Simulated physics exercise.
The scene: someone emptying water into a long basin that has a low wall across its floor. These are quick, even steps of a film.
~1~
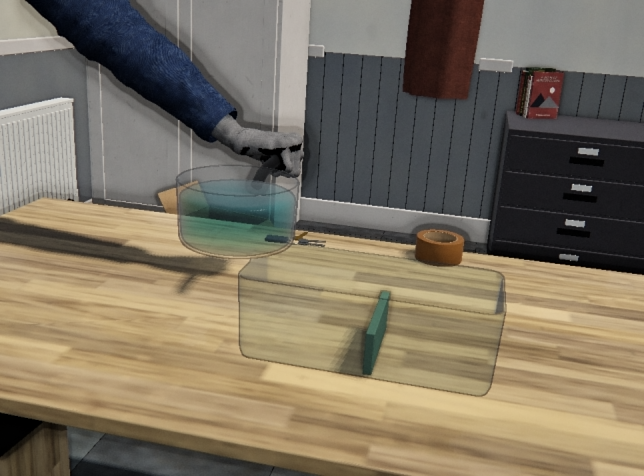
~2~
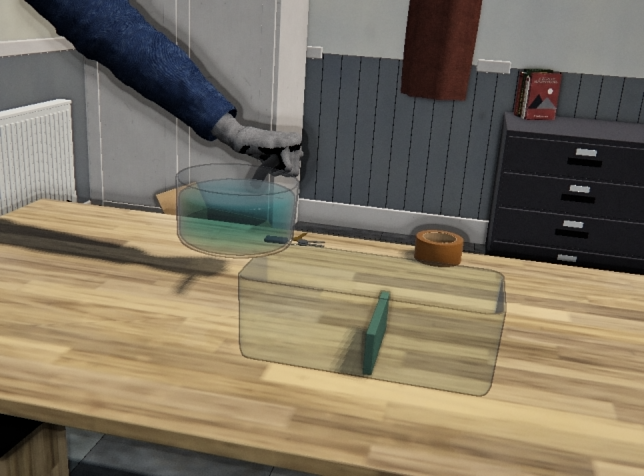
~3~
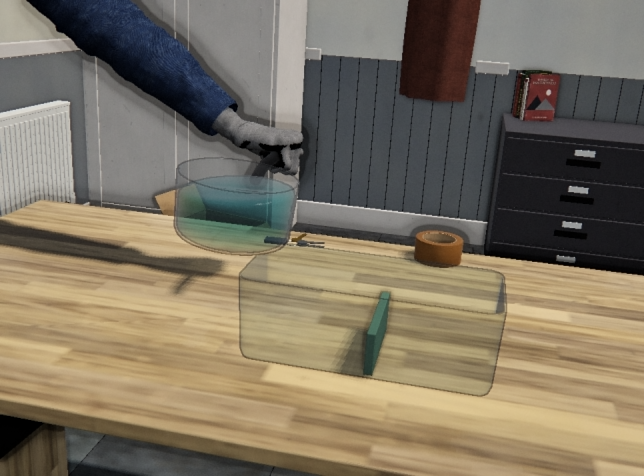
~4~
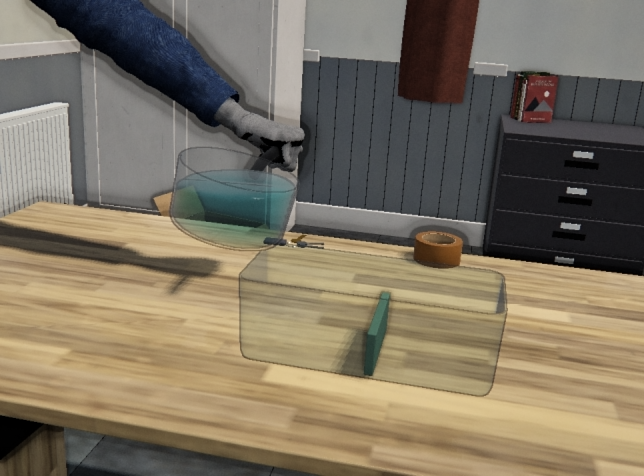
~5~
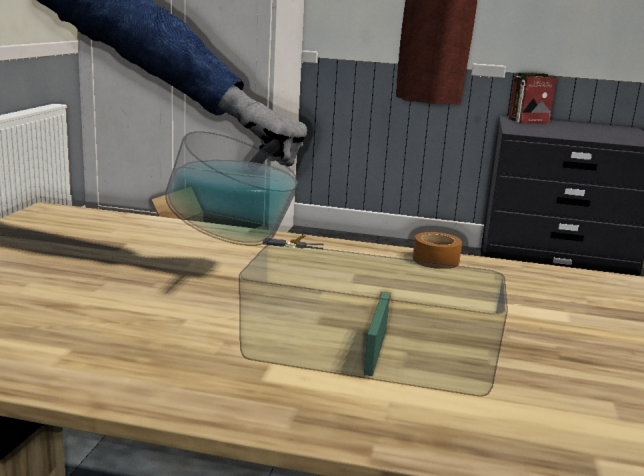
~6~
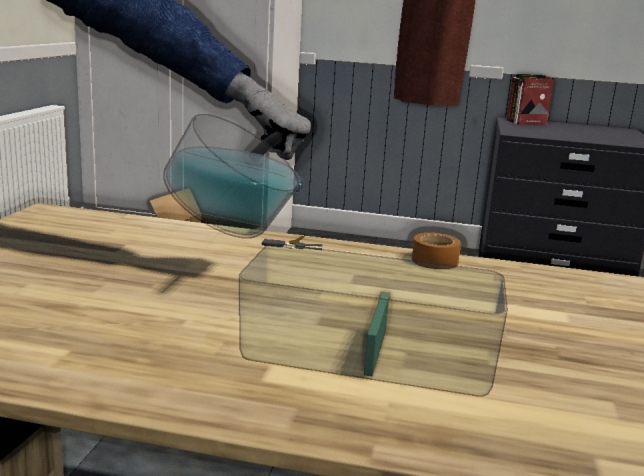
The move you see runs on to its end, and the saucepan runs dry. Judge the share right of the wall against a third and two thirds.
It comes to from a third to two thirds.
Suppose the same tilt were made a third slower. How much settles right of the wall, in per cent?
Near 40 %.
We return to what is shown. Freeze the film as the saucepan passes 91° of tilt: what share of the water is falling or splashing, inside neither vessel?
It comes to 45 per cent or so.
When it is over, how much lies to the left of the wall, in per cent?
About 50 per cent.
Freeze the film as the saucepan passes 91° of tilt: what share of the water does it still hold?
Roughly 45 in a hundred.
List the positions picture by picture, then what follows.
Tilt 0°; pouring edge (296, 188); surface from (186, 187) to (295, 200); the long basin's rim runs from (253, 259) to (504, 294); the wall's top is at (379, 312), in the first frame.
Tilt 1°; pouring edge (296, 188); surface from (185, 187) to (294, 197), in the second frame.
Tilt 5°; pouring edge (296, 188); surface from (184, 184) to (295, 193), in the third frame.
Tilt 12°; pouring edge (296, 189); surface from (182, 177) to (295, 188), in the fourth frame.
Tilt 21°; pouring edge (296, 189); surface from (180, 167) to (297, 184), in the fifth frame.
Tilt 31°; pouring edge (295, 189); surface from (179, 151) to (295, 181); 2 per cent is over the edge, in the sixth frame.
A moment on, the saucepan is tipped on its side and 46 per cent is still to pour, 9 is left of the wall and 0 right of it.
Next, the saucepan is tipped right over and 6 per cent is still to pour, 27 is left of the wall and 53 right of it.
Then the saucepan is tipped right over and 1 per cent is still to pour, 41 is left of the wall and 32 right of it.
Later the saucepan is tipped right over and 0 per cent is still to pour, 50 is left of the wall and 45 right of it.
At rest 51 per cent lies left of the wall, 44 right of it and 5 outside.
